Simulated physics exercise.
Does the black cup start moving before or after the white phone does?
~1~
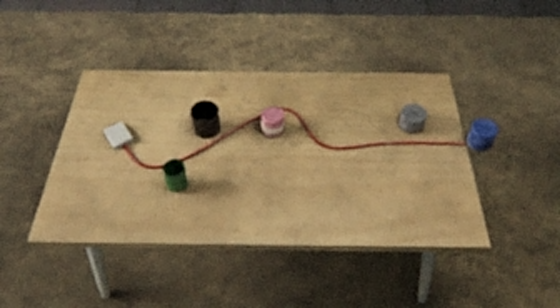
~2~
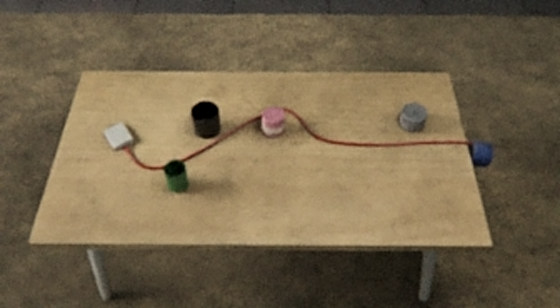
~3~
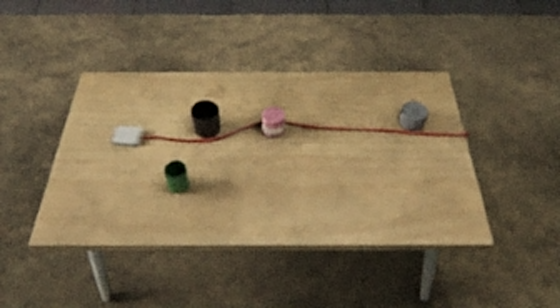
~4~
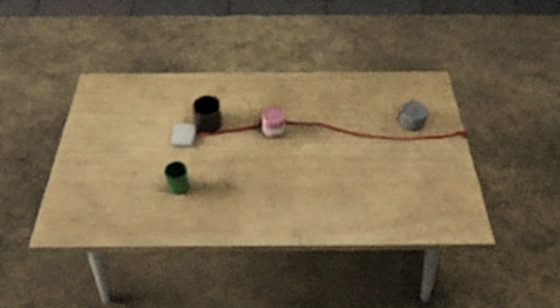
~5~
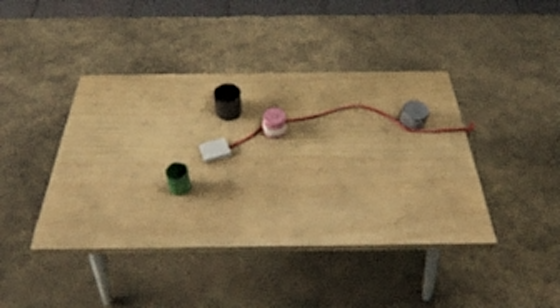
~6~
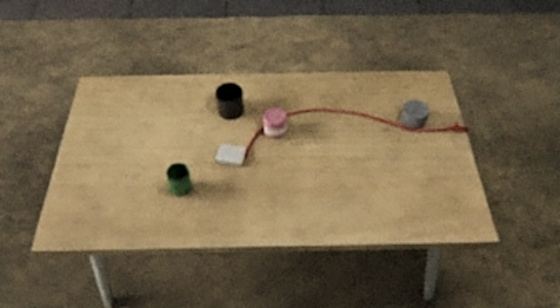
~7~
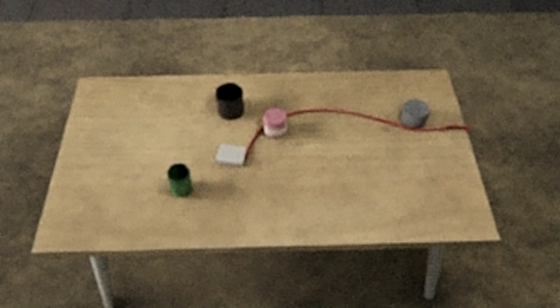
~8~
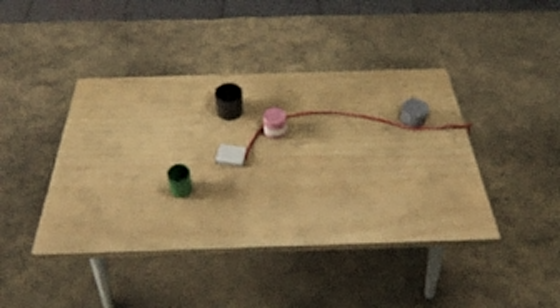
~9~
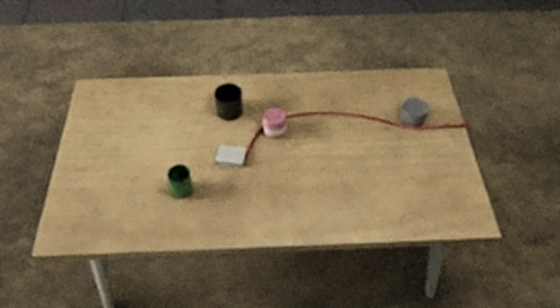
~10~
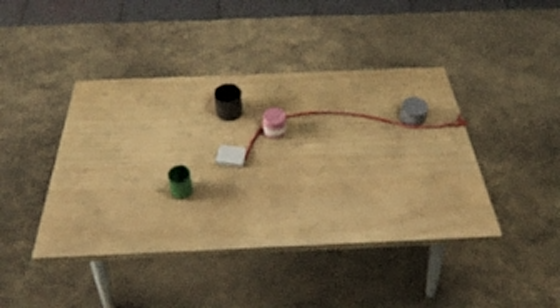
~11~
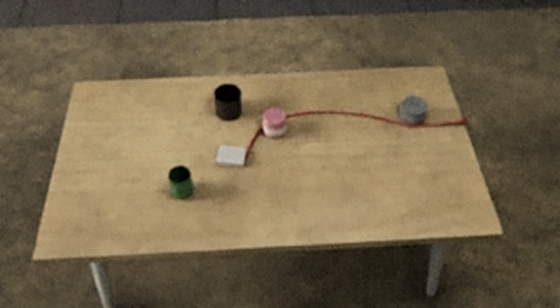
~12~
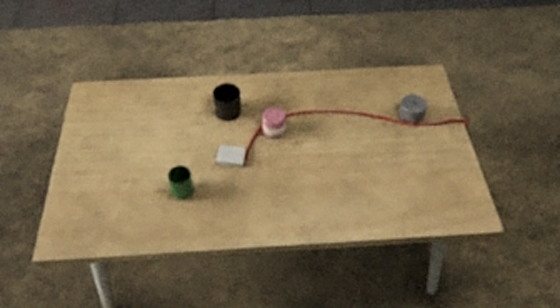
The black cup starts moving after the white phone, which is already sliding right while the cup still stands in its place.
